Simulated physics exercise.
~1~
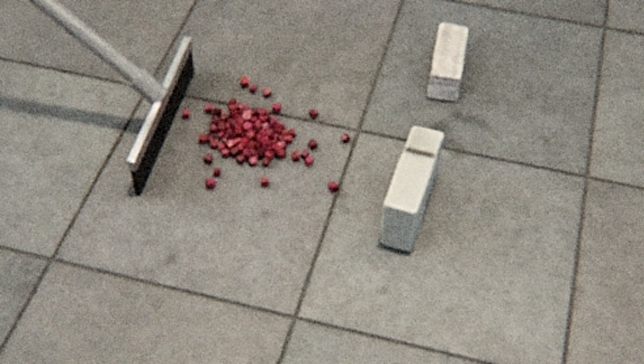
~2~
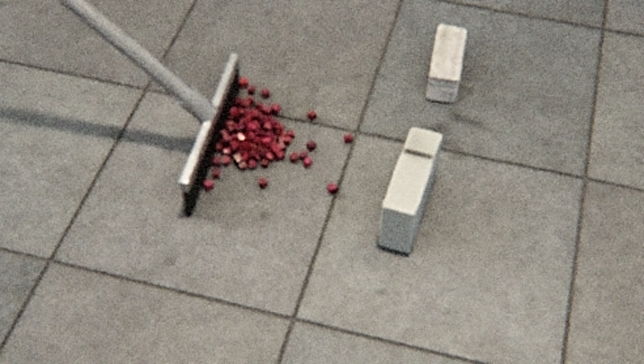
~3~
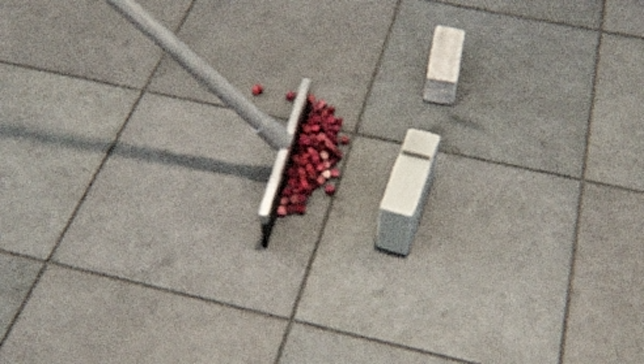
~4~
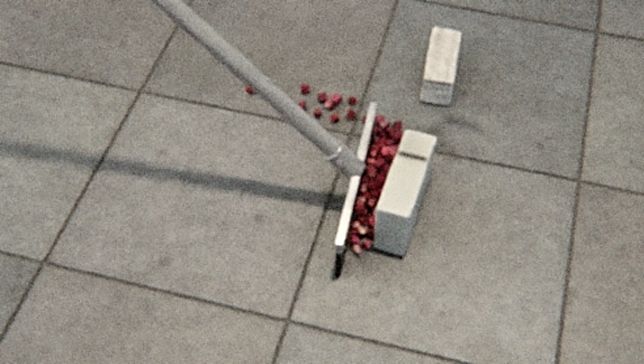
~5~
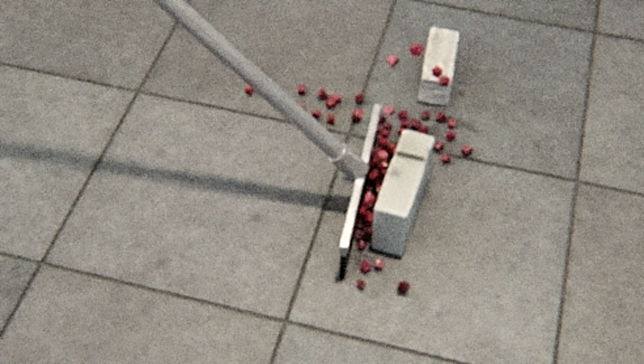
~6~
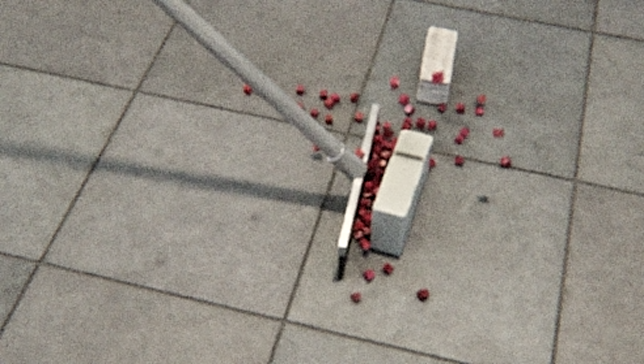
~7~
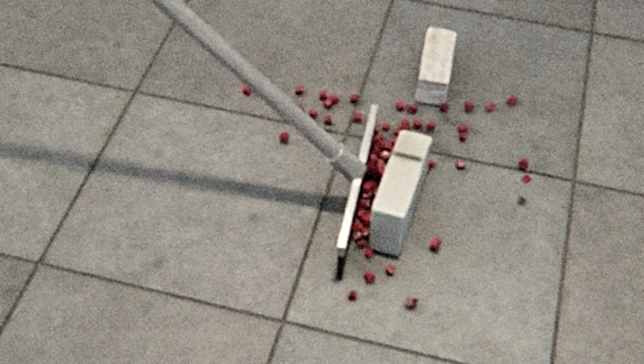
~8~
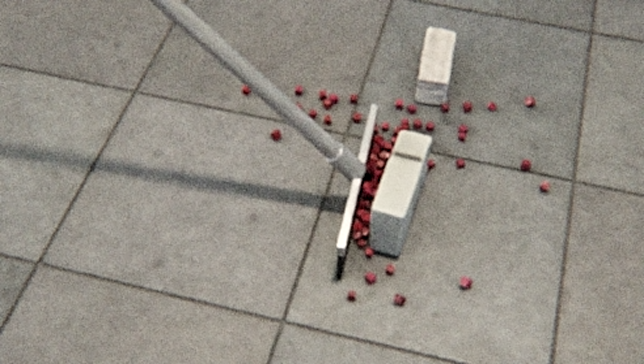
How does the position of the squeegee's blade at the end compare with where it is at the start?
At the start the blade is over on the left, on the left side of the heap of red cubes. By the end it is well to the right and a little lower in view, close beside the near block with red cubes packed between them.
